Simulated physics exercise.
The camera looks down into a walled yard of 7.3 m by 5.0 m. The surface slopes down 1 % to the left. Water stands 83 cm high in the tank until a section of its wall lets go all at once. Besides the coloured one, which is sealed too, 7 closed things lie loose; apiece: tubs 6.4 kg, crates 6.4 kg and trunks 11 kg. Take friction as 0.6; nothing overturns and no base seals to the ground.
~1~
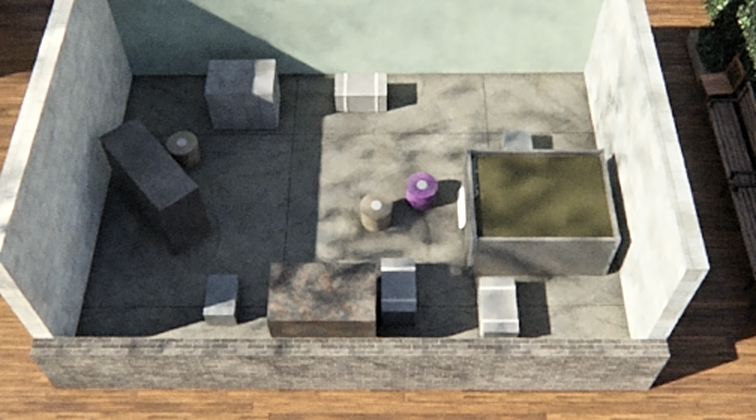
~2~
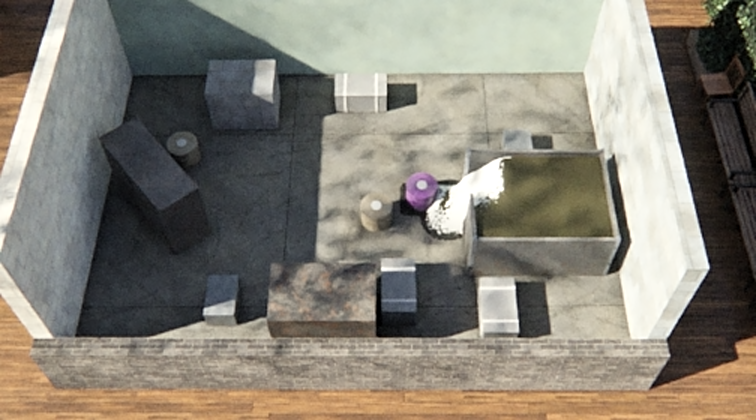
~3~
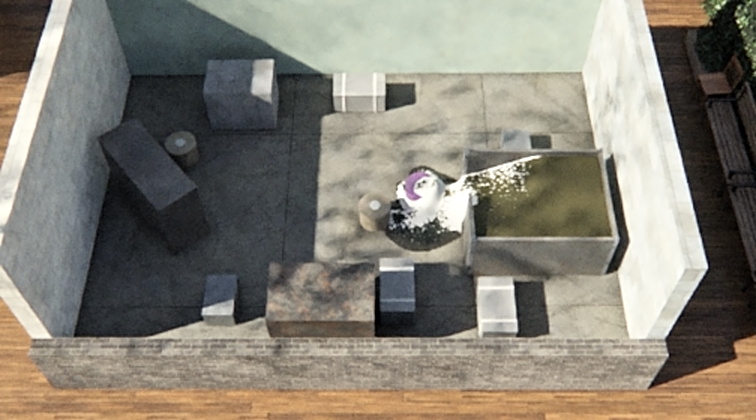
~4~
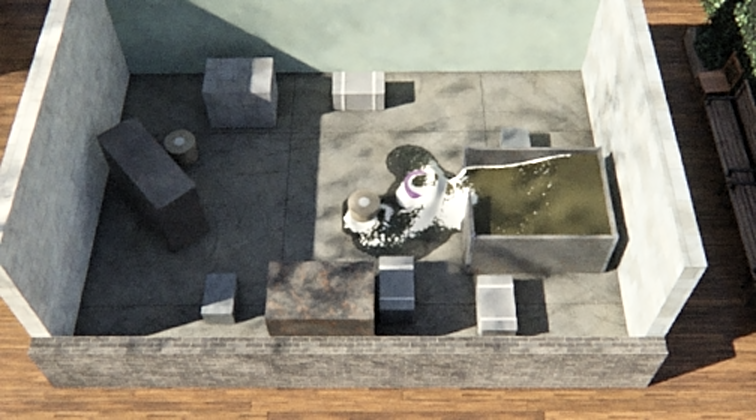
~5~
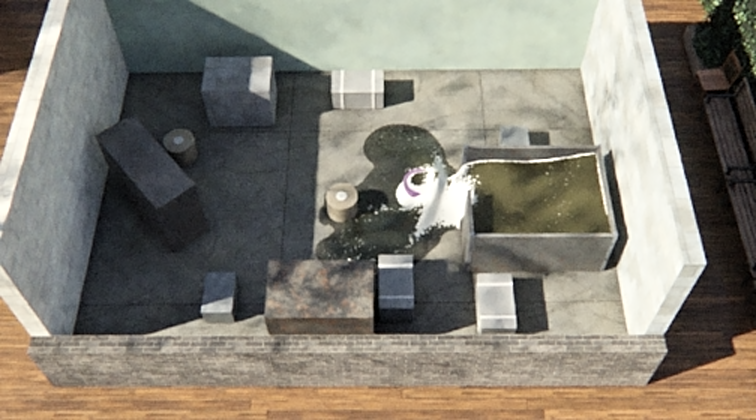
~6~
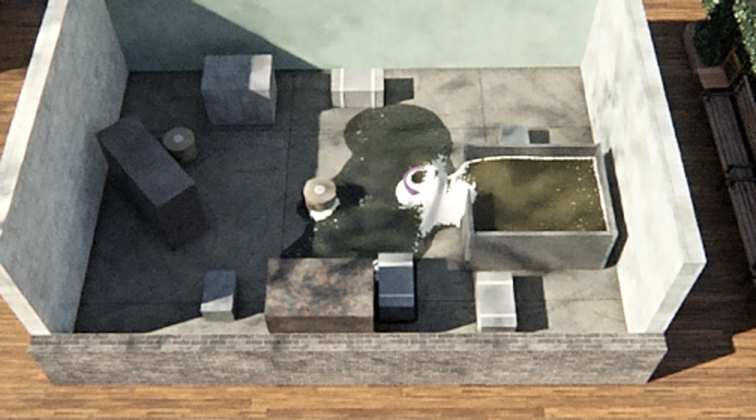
The clip opens on a walled yard with scattered blocks, a purple tub and an open tank of murky water. White, foaming water pours from the tank's left side over the tub, then a dark pool spreads across the ground as a small pale round object shifts left.
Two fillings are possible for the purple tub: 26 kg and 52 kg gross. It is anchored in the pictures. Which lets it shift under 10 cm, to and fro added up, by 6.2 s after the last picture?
For it, neither load is enough.
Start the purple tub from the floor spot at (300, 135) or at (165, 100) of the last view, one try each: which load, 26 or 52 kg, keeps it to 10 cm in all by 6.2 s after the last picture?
In turn: Only the larger holds; it takes the larger.
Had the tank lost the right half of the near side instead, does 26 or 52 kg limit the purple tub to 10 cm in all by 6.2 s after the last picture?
In that case the smaller load will do.
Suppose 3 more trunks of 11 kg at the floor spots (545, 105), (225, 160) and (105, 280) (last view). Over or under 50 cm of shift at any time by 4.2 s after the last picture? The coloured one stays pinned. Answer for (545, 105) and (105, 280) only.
In turn: Under, past it.
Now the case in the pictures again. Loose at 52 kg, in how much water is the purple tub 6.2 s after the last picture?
Roughly 9 cm.
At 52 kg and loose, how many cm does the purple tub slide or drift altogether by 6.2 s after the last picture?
About 150 cm.
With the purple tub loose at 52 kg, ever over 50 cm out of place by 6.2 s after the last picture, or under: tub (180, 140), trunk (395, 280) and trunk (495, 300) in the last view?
In that order: More, under, less.
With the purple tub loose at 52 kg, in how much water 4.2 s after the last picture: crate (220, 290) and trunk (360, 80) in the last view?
Roughly 9 and 5 cm.
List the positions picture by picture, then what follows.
The first picture shows the purple tub at (422, 185) rests on the ground; 2.5 m2 under water; 0 of 8 have shifted.
The second picture shows the purple tub at (422, 185), on the bottom; 2.9 m2 under water; 0 of 8 have shifted.
The third picture shows the purple tub at (421, 185) rests on the ground; 3.6 m2 under water; 0 of 8 have shifted.
The fourth picture shows the purple tub at (420, 183), on the bottom; water covers 4.5 m2; 1 of 8 have shifted.
The fifth picture shows the purple tub at (419, 182) rests on the ground; 5.9 m2 under water; 1 of 8 have shifted.
The sixth picture shows the purple tub at (419, 180), on the bottom; water covers 7.8 m2; 1 of 8 have shifted.
Then, 0.6 s after the last picture the purple tub would be 207 cm from its start with 26 kg and 123 cm from its start with 52 kg; 11 cm of water round it then.
Then, 2.3 s after the last picture the purple tub would be 317 cm from its start with 26 kg and 157 cm from its start with 52 kg; 7 cm of water round it then.
Then, 4.2 s after the last picture the purple tub would be 319 cm from its start with 26 kg and 157 cm from its start with 52 kg; 5 cm of water round it then.
Then, 6.2 s after the last picture the purple tub would be 319 cm from its start with 26 kg and 157 cm from its start with 52 kg; 9 cm of water round it then.
